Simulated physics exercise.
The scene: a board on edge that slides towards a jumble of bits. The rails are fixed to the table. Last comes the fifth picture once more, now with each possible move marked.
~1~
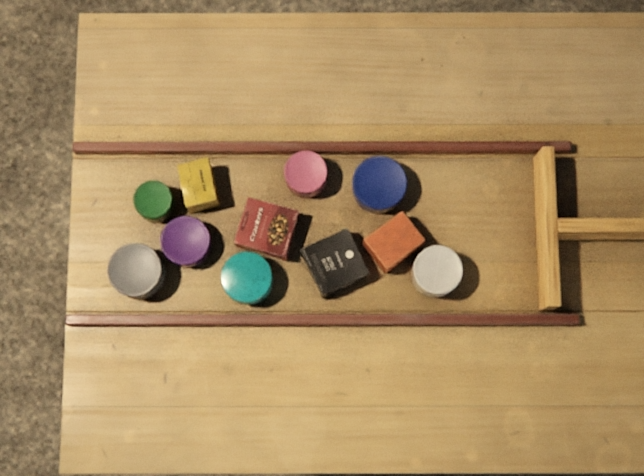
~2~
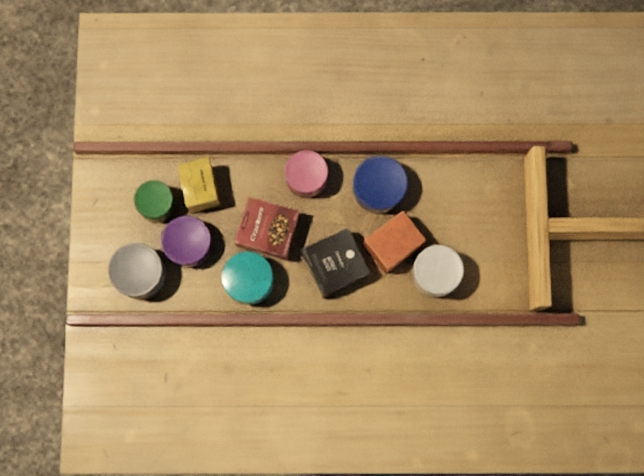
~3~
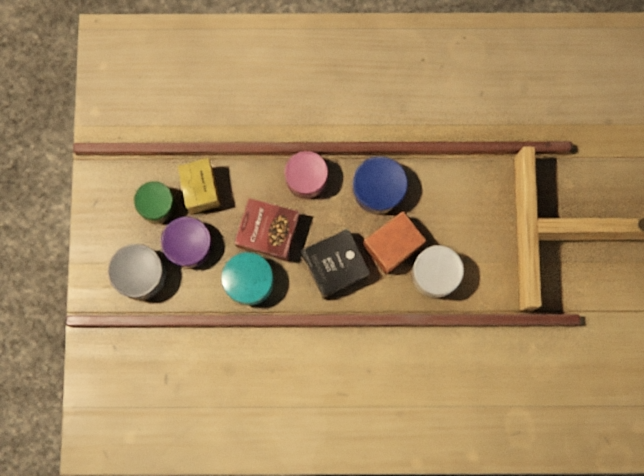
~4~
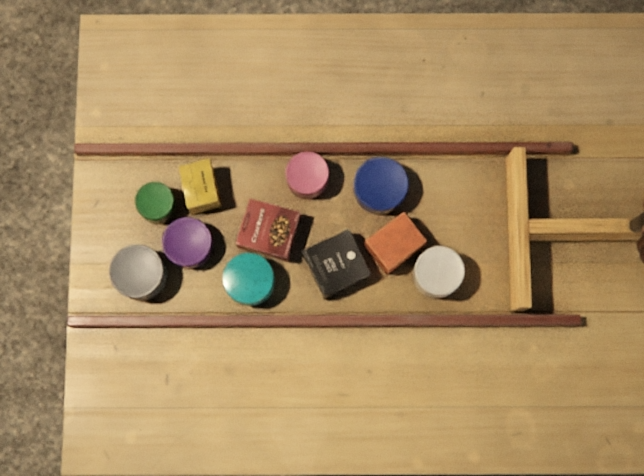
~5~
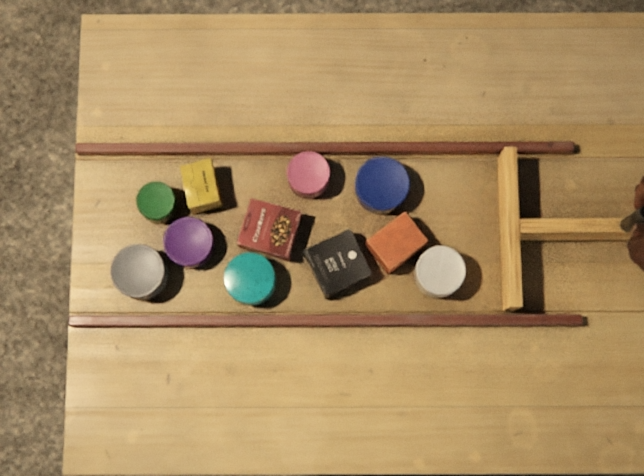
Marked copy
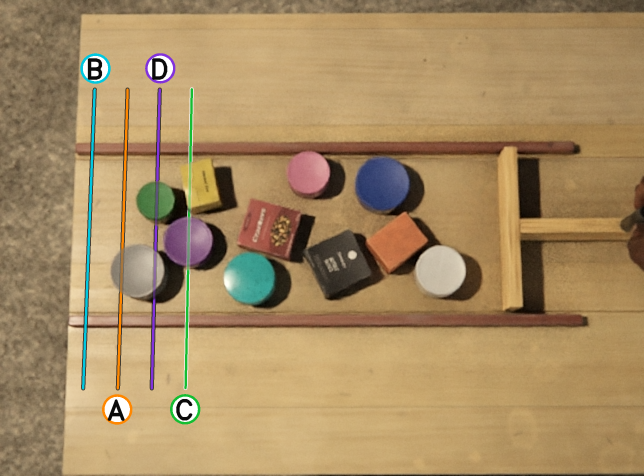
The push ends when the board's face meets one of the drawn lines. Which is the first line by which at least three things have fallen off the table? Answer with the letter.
At least to C.
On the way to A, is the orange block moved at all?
Yes.
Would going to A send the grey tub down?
By then, yes.
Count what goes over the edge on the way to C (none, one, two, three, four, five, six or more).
By then, four.
On the marked copy, A at (123, 235); B at (89, 235); C at (189, 235); D at (156, 235).
With C. Early on, board (398, 226); white tub (365, 285); blue jar (362, 186).
Further on, board (281, 226); grey tub (103, 264); green jar (137, 199).
At the end, board (189, 227); green jar over the edge; grey tub over the edge; four fallen.
As for the rest, A drops eight, but is farther than needed; B drops eleven, but is farther than needed; D drops five, but is farther than needed.
